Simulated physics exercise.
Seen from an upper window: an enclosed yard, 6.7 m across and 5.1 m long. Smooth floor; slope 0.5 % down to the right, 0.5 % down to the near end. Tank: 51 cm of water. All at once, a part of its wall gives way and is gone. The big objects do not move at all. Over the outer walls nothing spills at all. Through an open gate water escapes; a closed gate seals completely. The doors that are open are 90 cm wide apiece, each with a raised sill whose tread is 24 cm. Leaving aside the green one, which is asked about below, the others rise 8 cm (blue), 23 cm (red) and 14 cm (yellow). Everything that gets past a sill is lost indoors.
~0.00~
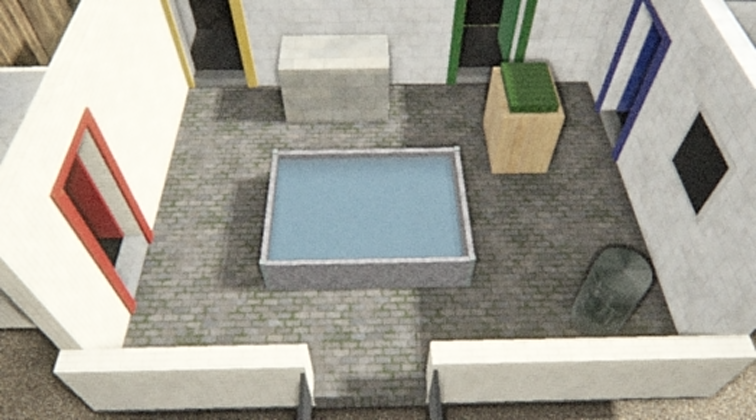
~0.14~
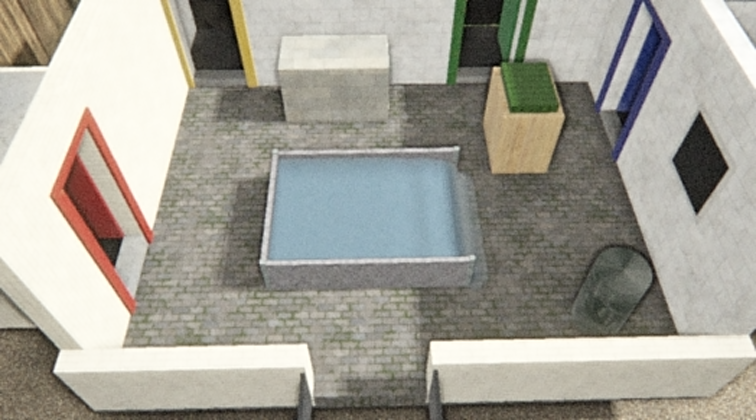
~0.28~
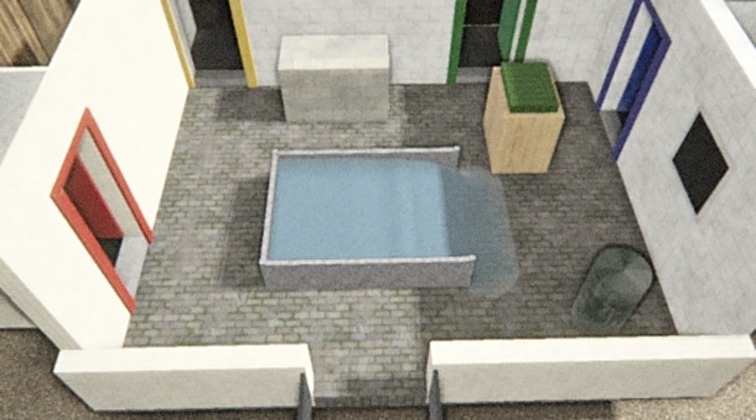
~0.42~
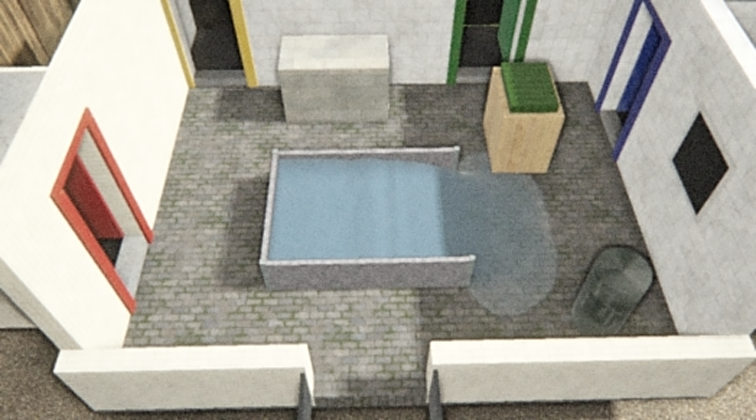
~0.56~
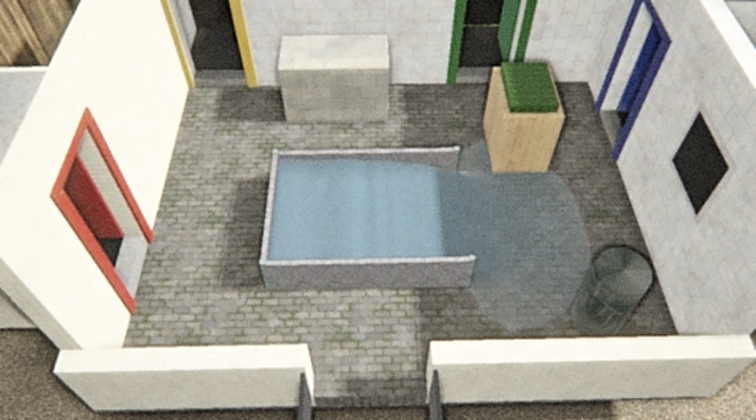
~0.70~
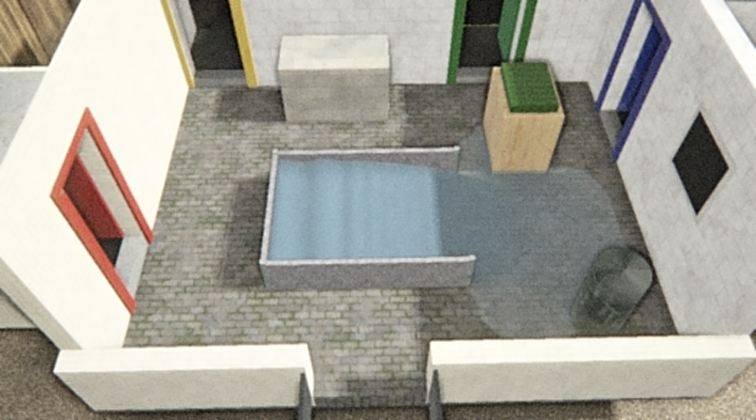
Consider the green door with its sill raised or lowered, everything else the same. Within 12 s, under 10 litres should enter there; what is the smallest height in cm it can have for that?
Around 8.5 cm.
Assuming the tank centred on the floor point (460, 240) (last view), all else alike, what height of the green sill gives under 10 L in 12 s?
You'd need some 10.0 cm.
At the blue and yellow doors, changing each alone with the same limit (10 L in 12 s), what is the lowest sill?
About 11.5 cm at blue and 8.0 cm at yellow.
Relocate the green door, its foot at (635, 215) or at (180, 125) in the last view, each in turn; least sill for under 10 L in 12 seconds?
Roughly 29 cm for the first and 6.5 cm for the second.
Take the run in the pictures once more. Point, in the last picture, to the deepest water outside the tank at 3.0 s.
Look close to (684, 354).
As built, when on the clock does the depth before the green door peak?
Peak time: Around 3.4 s.
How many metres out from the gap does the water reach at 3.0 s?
About 3.8 m.
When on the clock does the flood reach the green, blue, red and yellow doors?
Green = 1.6 s, blue = 1.4 s, red = 5.5 s, yellow = 6.0 s.
After 1.4 s water covers 25 % of the floor, deepest (32 cm) near (616, 200); it has not reached the green door.
After 3.0 s water covers 40 % of the floor, deepest (40 cm) near (684, 354); 8 cm at the green door, 0 litres in over its 13 cm sill.
After 12.0 s water covers 100 % of the floor, deepest (12 cm) near (189, 88); 6 cm at the green door, 0 litres in over its 13 cm sill.
At the green door as built, the water arrived by 1.6 s and peaked near 14 cm at 3.4 s.
Run again over the same 12 s with other heights there, 16 litres in over 7.5 cm, 4 litres over 10 cm. The limit of 10 litres is kept from about 8.5 cm up.
